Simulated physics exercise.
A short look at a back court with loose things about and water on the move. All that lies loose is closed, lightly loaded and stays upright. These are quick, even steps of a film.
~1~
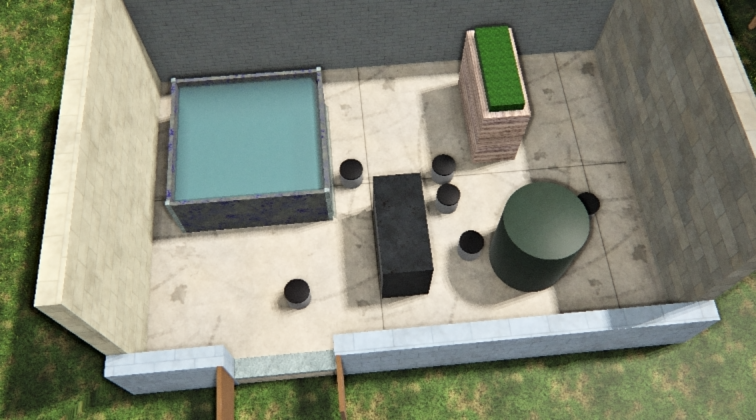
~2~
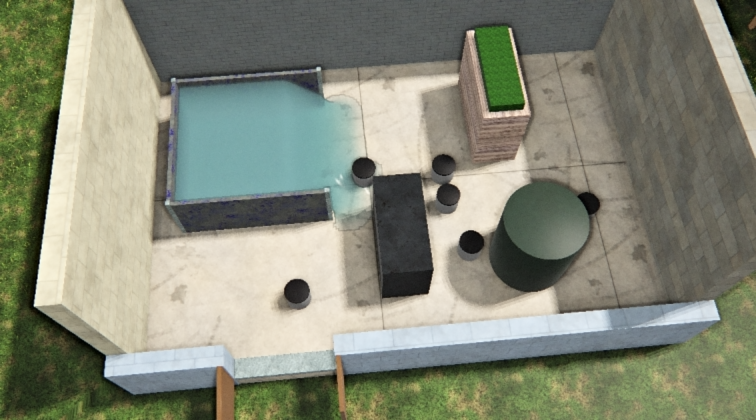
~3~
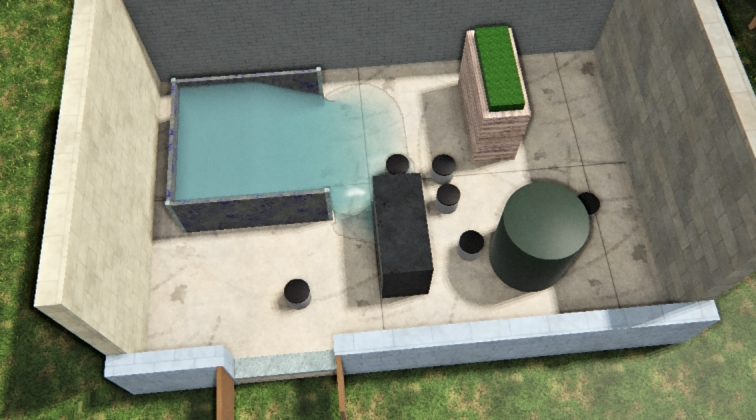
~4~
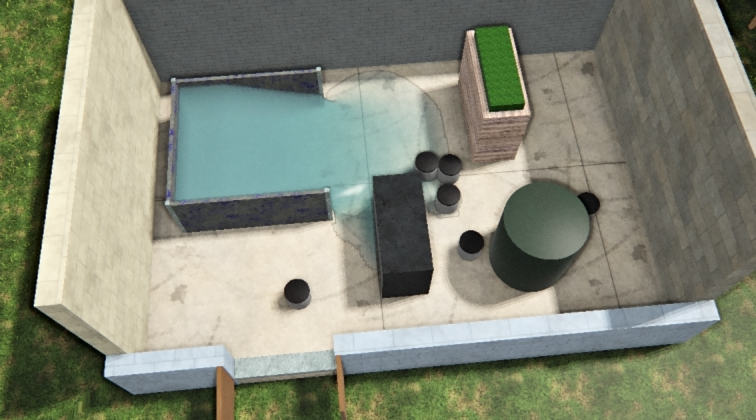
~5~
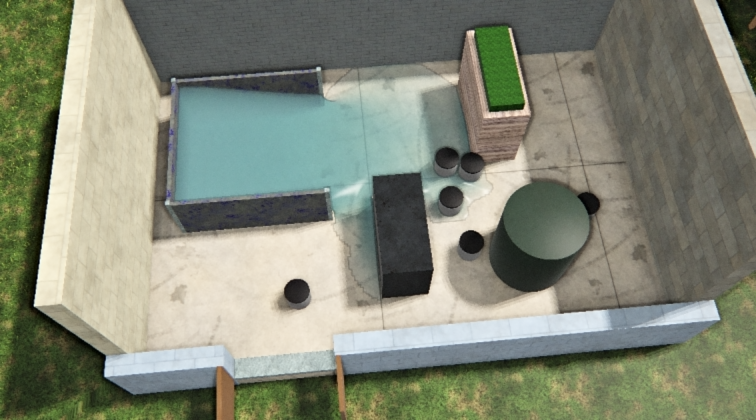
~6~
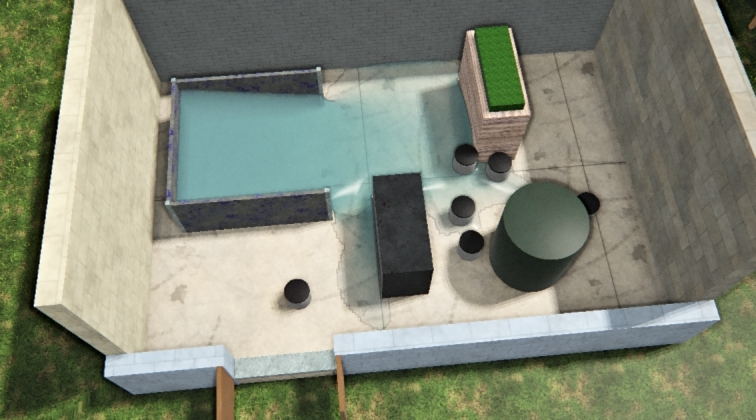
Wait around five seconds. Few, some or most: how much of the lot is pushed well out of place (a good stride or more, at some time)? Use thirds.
Share: Two thirds or above.
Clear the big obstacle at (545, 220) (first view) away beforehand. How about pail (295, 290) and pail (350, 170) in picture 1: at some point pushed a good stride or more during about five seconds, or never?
One after the other: Short of that, shifted that much.
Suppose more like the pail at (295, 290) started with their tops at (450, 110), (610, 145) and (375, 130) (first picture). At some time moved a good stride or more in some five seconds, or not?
One after the other: Yes, pushed that far, yes.
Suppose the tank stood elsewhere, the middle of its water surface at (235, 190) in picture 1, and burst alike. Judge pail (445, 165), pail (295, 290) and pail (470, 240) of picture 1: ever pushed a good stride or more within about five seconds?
One after the other: Yes, never so far, pushed that far.
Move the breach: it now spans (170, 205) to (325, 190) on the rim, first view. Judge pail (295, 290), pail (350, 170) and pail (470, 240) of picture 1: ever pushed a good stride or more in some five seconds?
As listed: That far or more, that far or more, pushed that far.
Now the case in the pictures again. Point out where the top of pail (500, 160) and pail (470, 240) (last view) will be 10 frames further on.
Near (614, 137) and (452, 278).
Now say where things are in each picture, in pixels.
A pail at (351, 169) rests on the ground; a pail at (444, 164) rests on the ground; 0 of 7 have shifted, in the first frame.
A pail at (364, 167), on the bottom, close to its start; a pail at (444, 164), on the bottom; 1 of 7 have shifted, in the second frame.
A pail at (398, 164) rests on the ground, a stride from its start; a pail at (444, 164) rests on the ground; 1 of 7 have shifted, in the third frame.
A pail at (427, 161) rests on the ground, a stride from its start; a pail at (450, 164), on the bottom, close to its start; 2 of 7 have shifted, in the fourth frame.
A pail at (447, 158) floats, a stride from its start; a pail at (472, 162), on the bottom, a stride from its start; 3 of 7 have shifted, in the fifth frame.
A pail at (467, 154), afloat, far from its start; a pail at (500, 162) rests on the ground, a stride from its start; 3 of 7 have shifted, in the sixth frame.
A moment on, 3 of 7 are well off their spots; 1 afloat.
Next, 5 of 7 are well off their spots; 3 afloat.
Later, 6 of 7 are well off their spots; 6 afloat.
In the end, 7 of 7 are well off their spots, and 7 have been at some point; 7 afloat.
